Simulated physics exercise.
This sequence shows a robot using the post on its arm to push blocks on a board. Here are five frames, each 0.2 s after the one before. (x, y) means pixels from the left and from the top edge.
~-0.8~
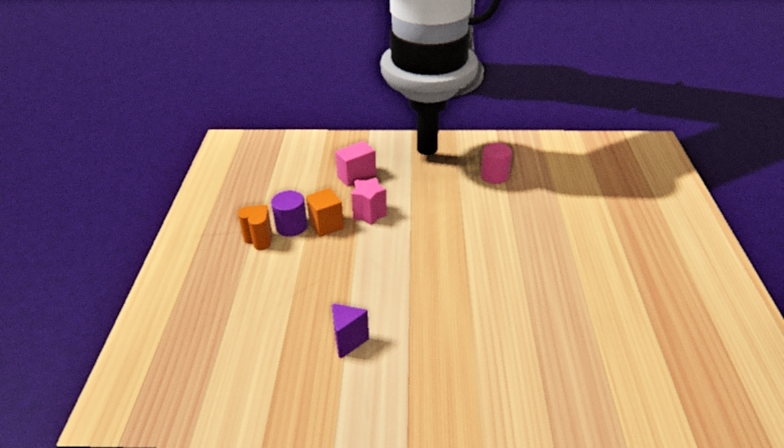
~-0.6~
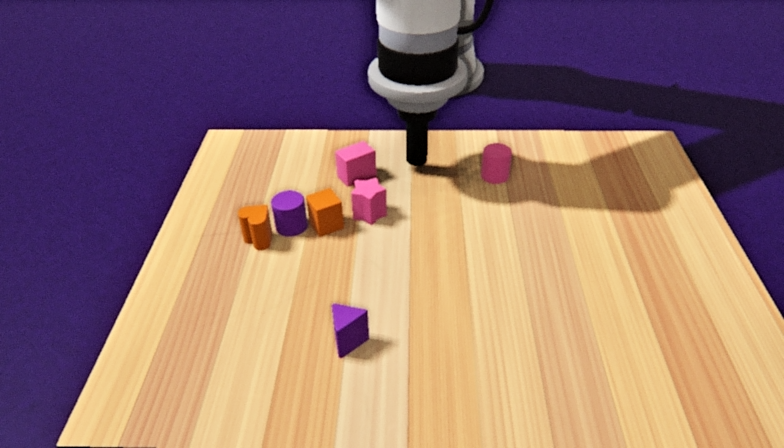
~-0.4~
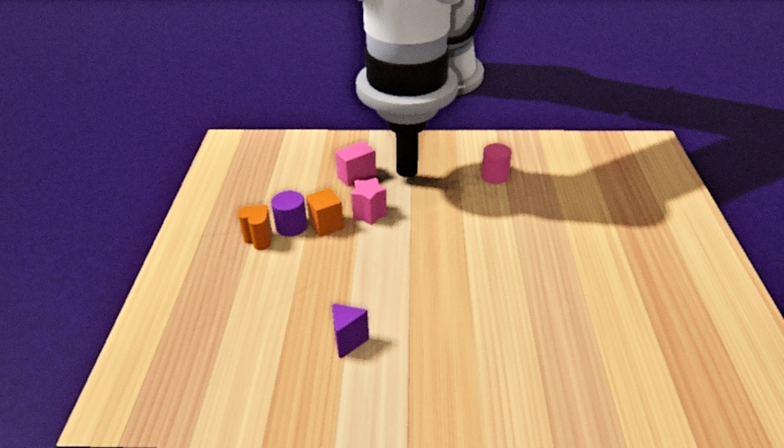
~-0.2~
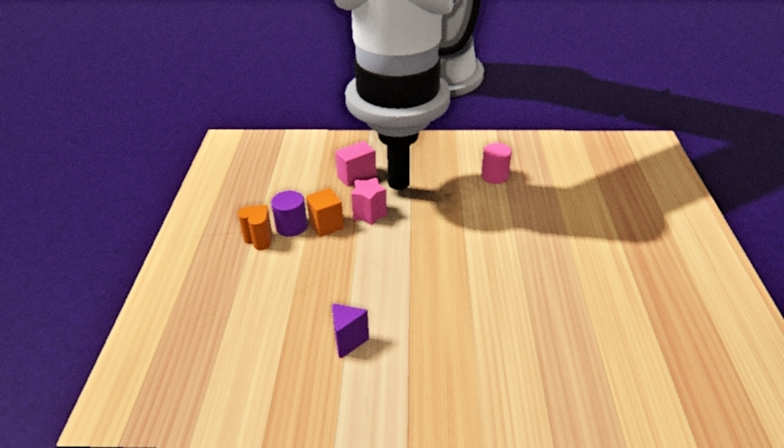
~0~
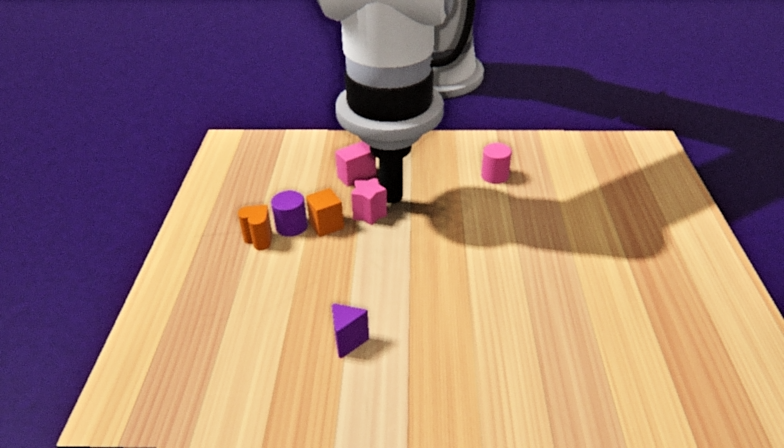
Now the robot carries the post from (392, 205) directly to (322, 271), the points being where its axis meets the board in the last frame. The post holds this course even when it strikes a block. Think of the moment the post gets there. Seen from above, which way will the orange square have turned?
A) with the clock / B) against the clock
Choice A: With the clock.
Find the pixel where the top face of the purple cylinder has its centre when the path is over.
The centre of its top will be at (271, 195).
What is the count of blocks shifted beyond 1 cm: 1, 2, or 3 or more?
Looking at the path, I think three or more of the blocks end up more than 1 cm away.
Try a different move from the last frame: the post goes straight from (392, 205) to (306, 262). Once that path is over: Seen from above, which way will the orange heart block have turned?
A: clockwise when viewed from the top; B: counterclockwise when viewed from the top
Letter B.
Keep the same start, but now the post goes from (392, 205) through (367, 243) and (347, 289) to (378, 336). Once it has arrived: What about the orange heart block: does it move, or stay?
If the post follows that path, the orange heart block stays in its place.
The first path, step by step. One third of the way, post at (370, 218); purple cylinder at (281, 198); orange square at (311, 201), turned 40° clockwise; pink star block at (343, 203), turned 15° clockwise.
Two thirds of the way, post at (346, 240); orange heart block at (251, 214), turned 20° anticlockwise; purple cylinder at (272, 195); orange square at (295, 207), turned 80° clockwise; pink star block at (318, 218), turned 40° clockwise.
At the end, post at (321, 263); orange heart block at (251, 214), turned 20° anticlockwise; purple cylinder at (271, 195); orange square at (294, 207), turned 85° clockwise; pink star block at (307, 225), turned 75° clockwise.
